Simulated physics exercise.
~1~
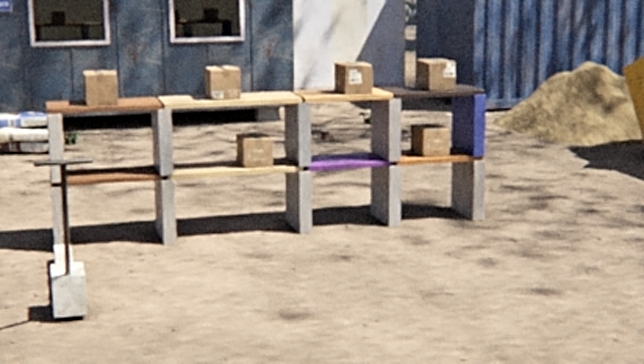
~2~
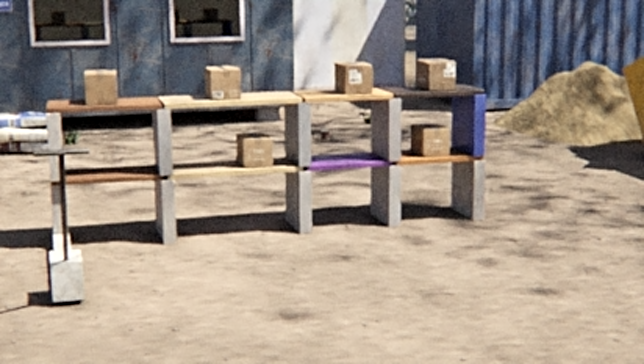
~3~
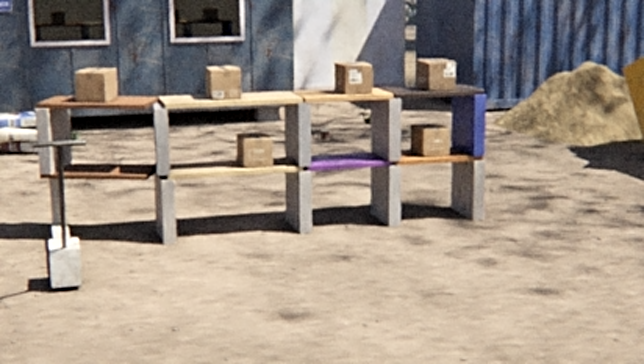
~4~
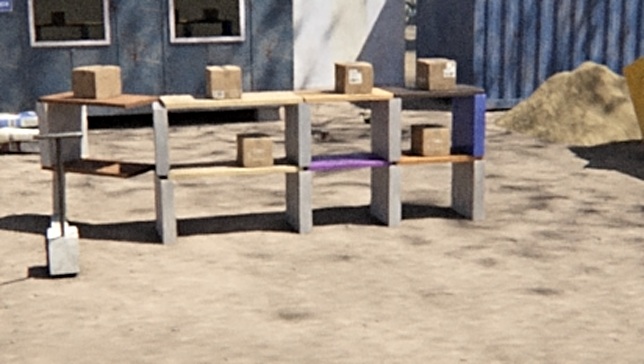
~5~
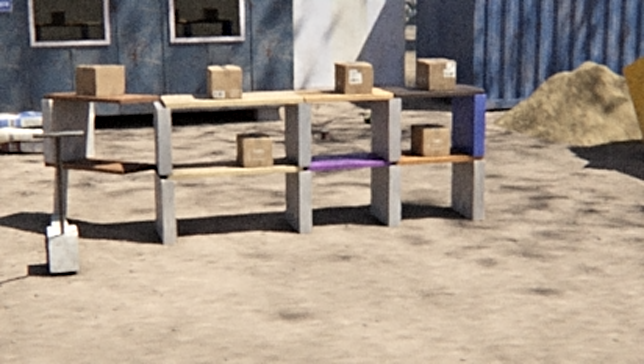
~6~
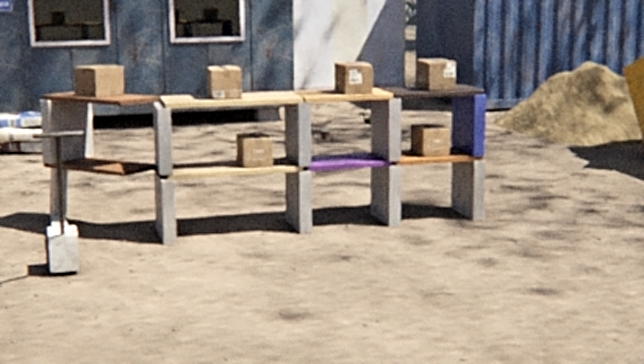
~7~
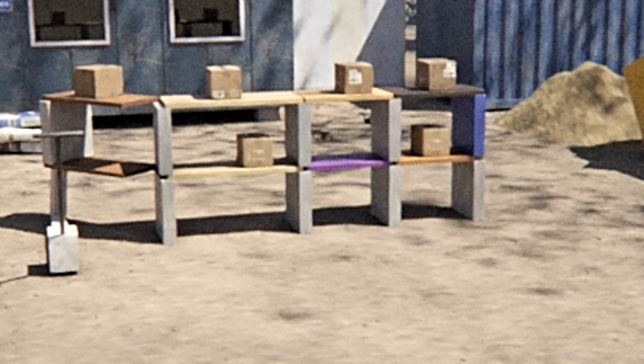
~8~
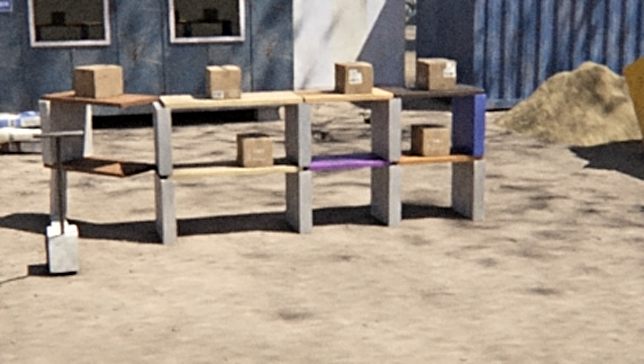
At first, a two-tier rack of grey uprights and loose boards stands on sandy ground, cartons resting on its shelves, while a small jack with a pale block at its base sits in front of the left end. The jack slides away from the viewer toward the foot of the leftmost upright. It meets the rack and pushes that end back slightly, so the left boards skew and the carton above shifts a little. Then the jack stops, and everything settles. The rack remains standing with every carton still up, the purple board and blue upright unmoved.
